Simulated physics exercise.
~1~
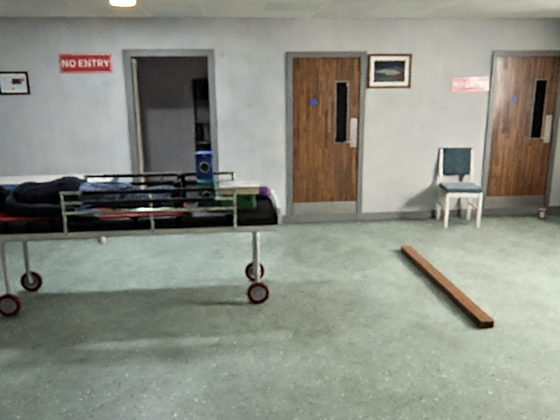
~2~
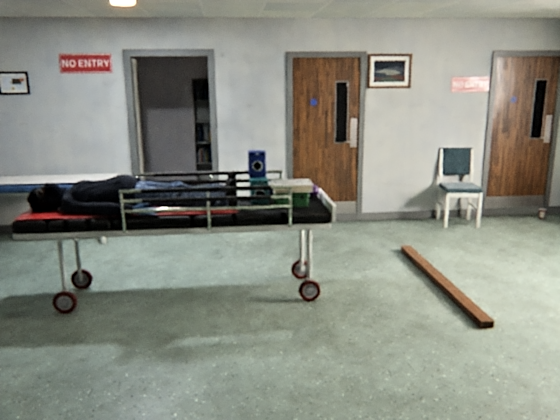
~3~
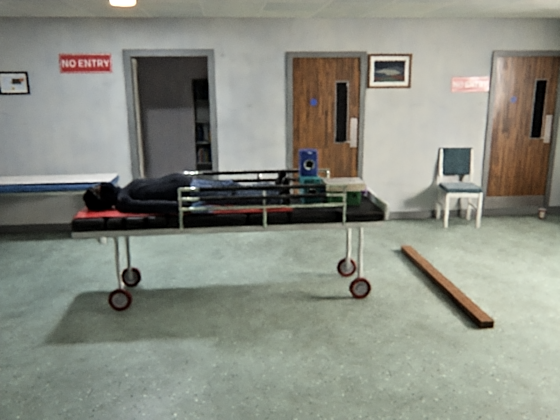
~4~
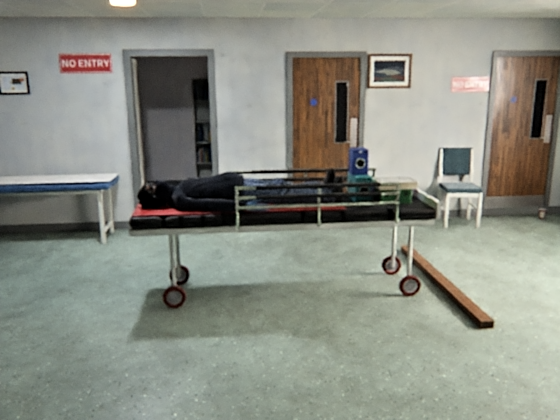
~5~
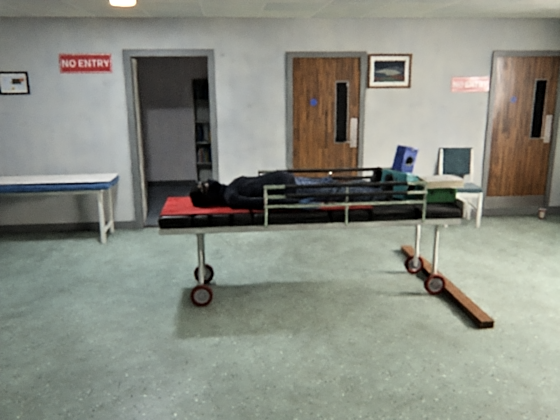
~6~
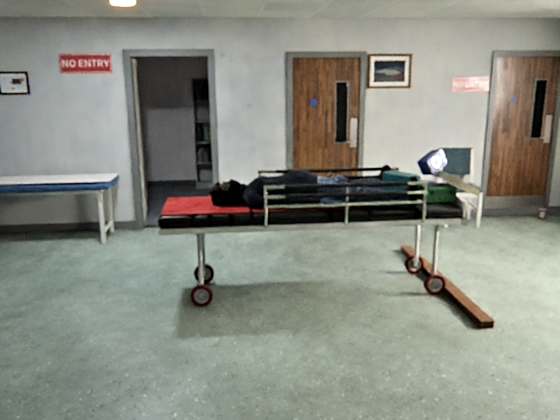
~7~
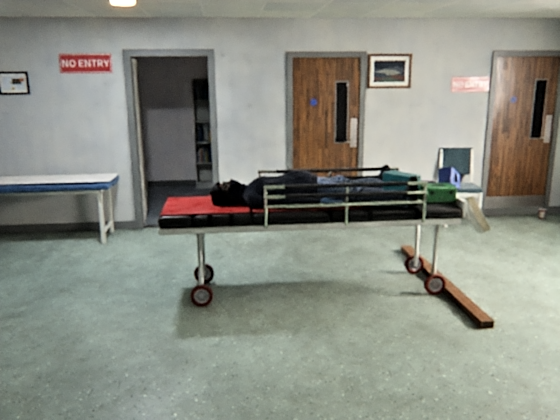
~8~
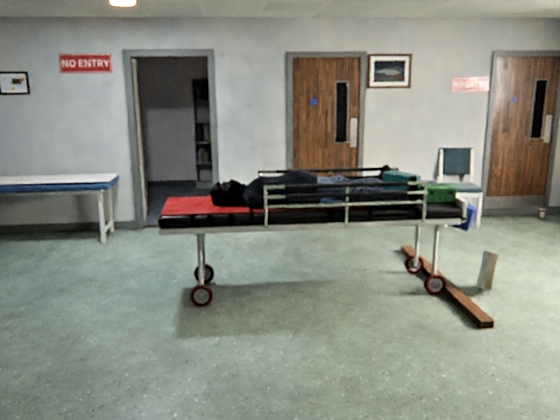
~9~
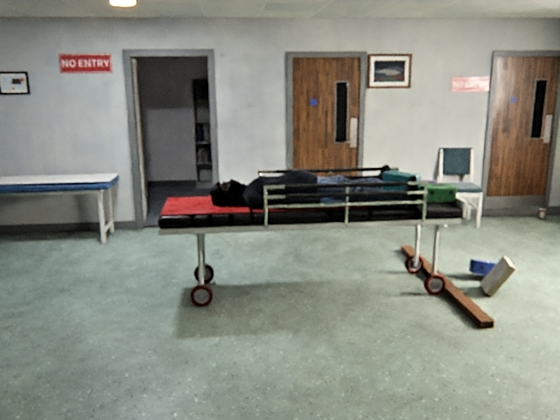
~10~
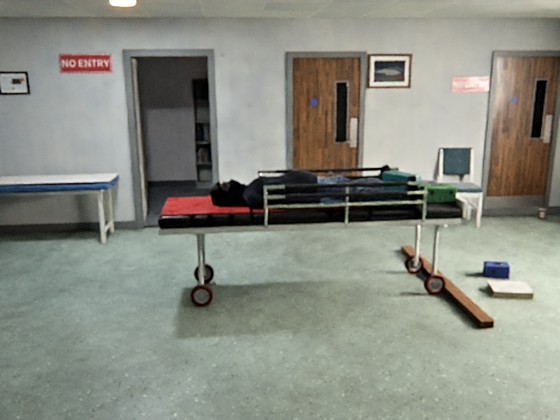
A trolley with someone lying on it rolled right across a hospital-like room and stopped dead at a wooden bar on the floor; the person slid slightly forward, while a blue box and a white folder toppled off the end onto the floor.
